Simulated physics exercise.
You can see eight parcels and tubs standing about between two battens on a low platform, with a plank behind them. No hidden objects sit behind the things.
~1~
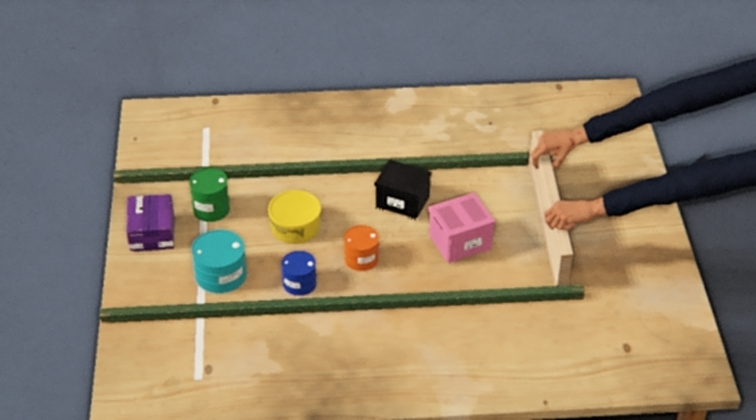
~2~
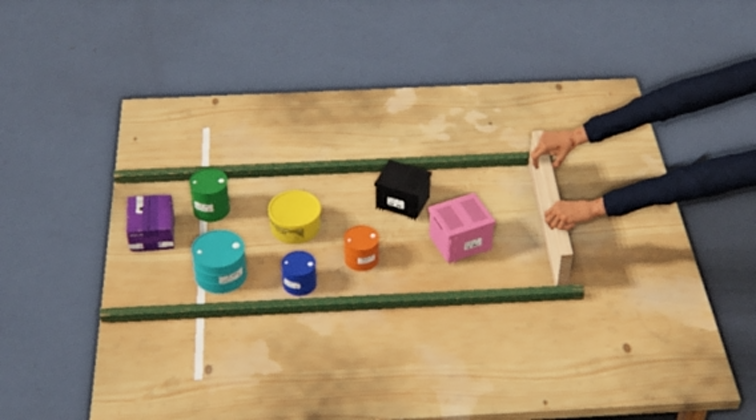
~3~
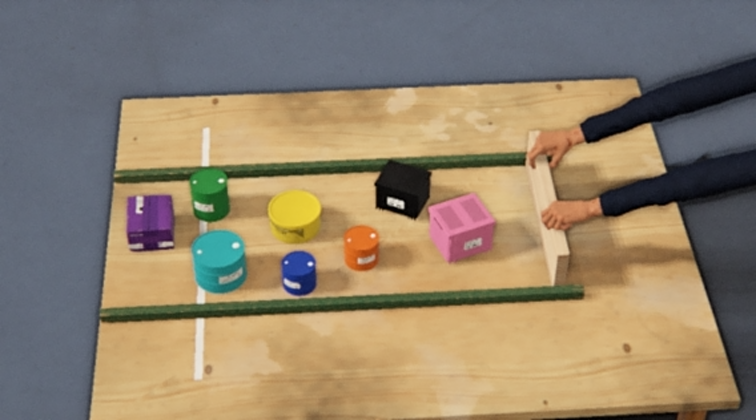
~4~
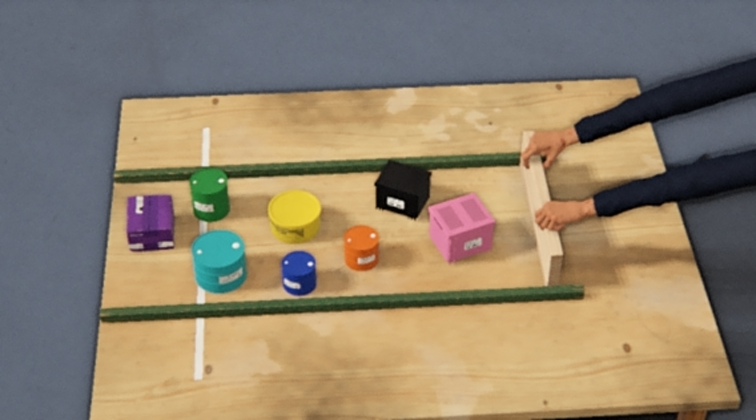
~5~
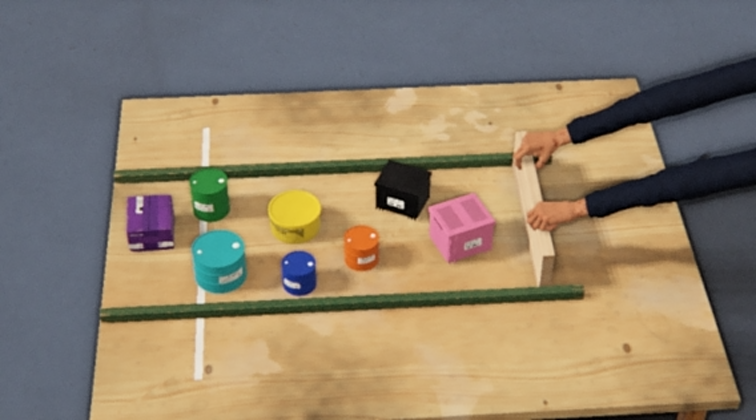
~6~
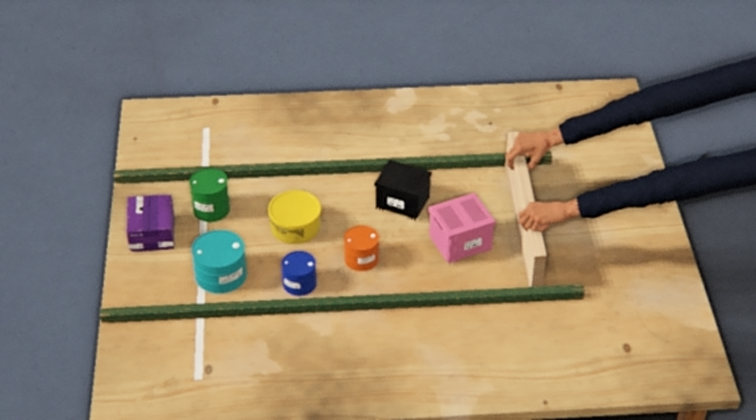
The plank, held by two hands, slid a short way left between the green battens toward the pink tote, while the eight parcels and tubs on the wooden platform stayed still.
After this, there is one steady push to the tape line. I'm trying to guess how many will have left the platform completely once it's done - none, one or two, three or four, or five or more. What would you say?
I expect only one or two to drop off the edge.
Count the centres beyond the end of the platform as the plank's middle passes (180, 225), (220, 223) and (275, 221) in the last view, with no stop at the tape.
Respectively 3, 1 and 0.
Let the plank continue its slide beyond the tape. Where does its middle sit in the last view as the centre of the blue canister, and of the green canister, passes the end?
Approx. (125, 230) / approx. (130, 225) for the other.
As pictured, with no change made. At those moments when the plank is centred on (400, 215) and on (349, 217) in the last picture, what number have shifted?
First position 3; second position 5.
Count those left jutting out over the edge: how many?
The number overhanging is 1.
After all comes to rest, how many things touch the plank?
The count is 3.
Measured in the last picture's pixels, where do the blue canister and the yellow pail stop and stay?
Near (183, 284) and (130, 218).
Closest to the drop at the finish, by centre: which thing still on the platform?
It's the yellow pail.
Early on, none off yet; purple parcel at rest near (151, 223); green canister at rest near (210, 195); turquoise canister at rest near (219, 262).
Finally, the number that fall off is one or two; lost, turquoise canister and purple parcel.
